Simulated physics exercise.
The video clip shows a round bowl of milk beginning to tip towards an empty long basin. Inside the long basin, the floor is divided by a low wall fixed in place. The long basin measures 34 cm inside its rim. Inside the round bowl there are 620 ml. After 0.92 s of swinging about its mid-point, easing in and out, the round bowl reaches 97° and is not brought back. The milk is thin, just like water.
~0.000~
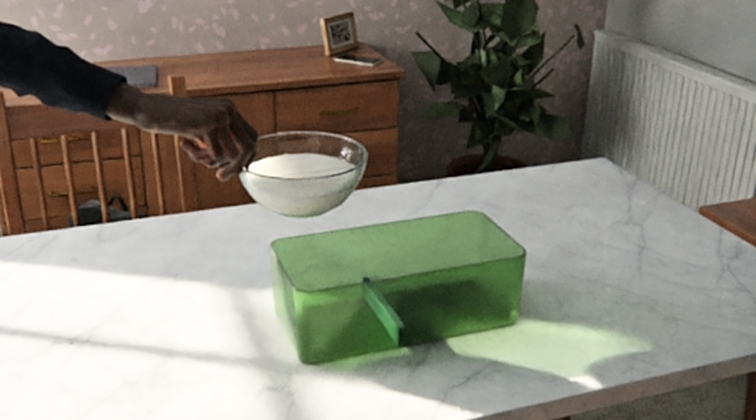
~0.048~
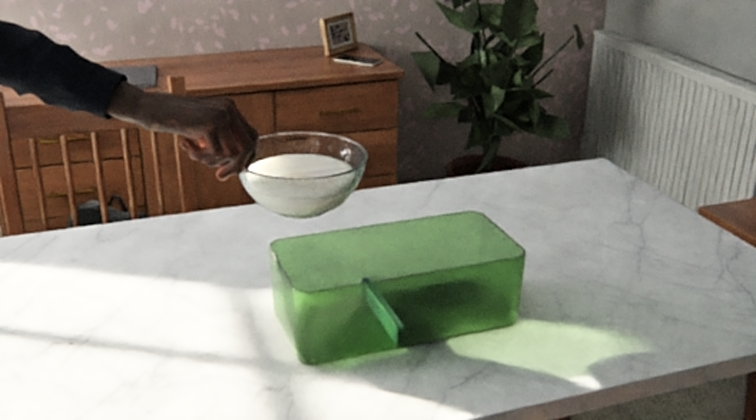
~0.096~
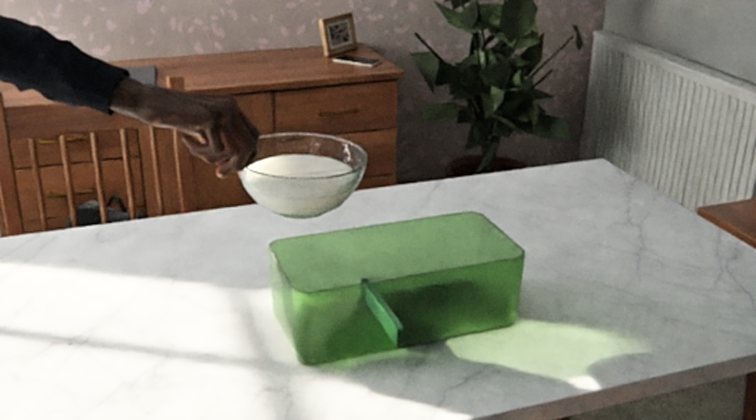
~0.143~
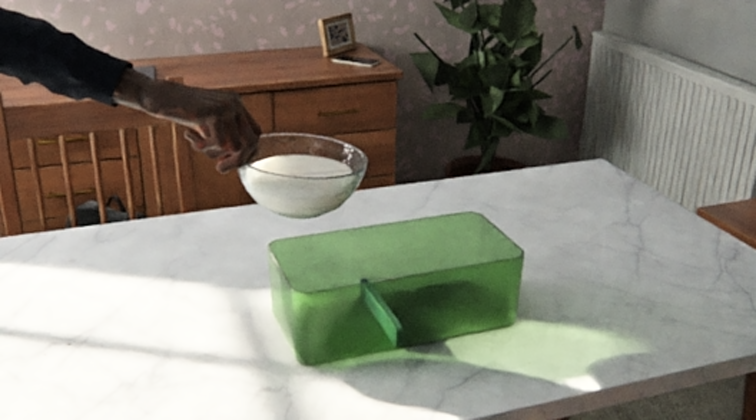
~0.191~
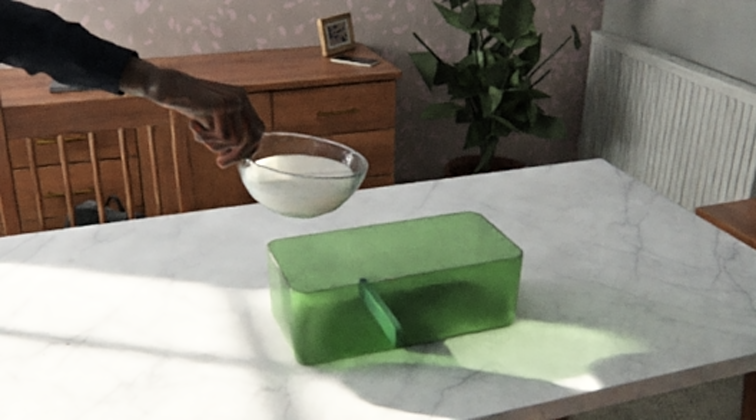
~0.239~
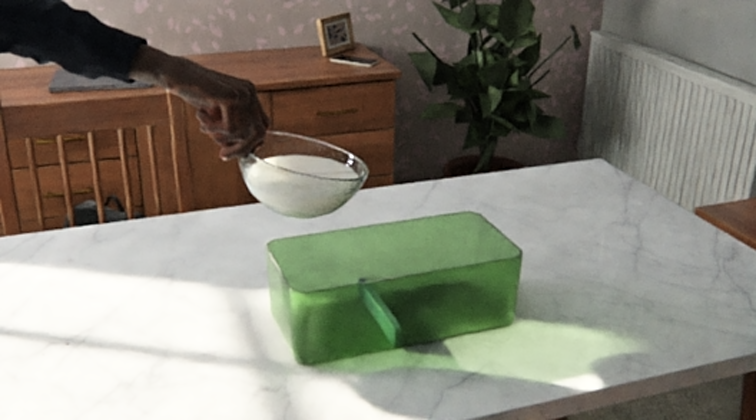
To begin with, a hand holds a clear glass bowl of milk level above an empty green basin with a divider on a marble table. Slowly at first, then a little faster, the hand tilts the bowl slightly, its right rim dipping while the milk stays inside and the basin sits still.
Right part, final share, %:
66 %.
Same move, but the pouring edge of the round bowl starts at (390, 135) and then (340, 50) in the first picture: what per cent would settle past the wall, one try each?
In order, 85 and 60 per cent.
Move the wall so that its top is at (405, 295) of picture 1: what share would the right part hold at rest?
Then roughly 20 per cent would end up there.
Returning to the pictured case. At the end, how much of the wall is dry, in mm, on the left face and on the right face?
About 20 mm left, about 16 mm right.
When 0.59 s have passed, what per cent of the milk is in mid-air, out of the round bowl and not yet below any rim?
About 38 per cent.
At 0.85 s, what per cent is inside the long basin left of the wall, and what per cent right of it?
I'd put the left at some 28 and the right at some 66.
Then, 0.59 s in, the tilt is 70° and 40 per cent is still to pour, 1 is left of the wall and 20 right of it.
Then, 0.85 s in, the tilt is 96° and 1 per cent is still to pour, 28 is left of the wall and 65 right of it.
Then, 1.12 s in, the tilt is 97° and 0 per cent is still to pour, 34 is left of the wall and 66 right of it.
Then, 1.42 s in, the tilt is 97° and 0 per cent is still to pour, 34 is left of the wall and 66 right of it.
Finally, 34 per cent lies left of the wall, 66 right of it and 0 outside.
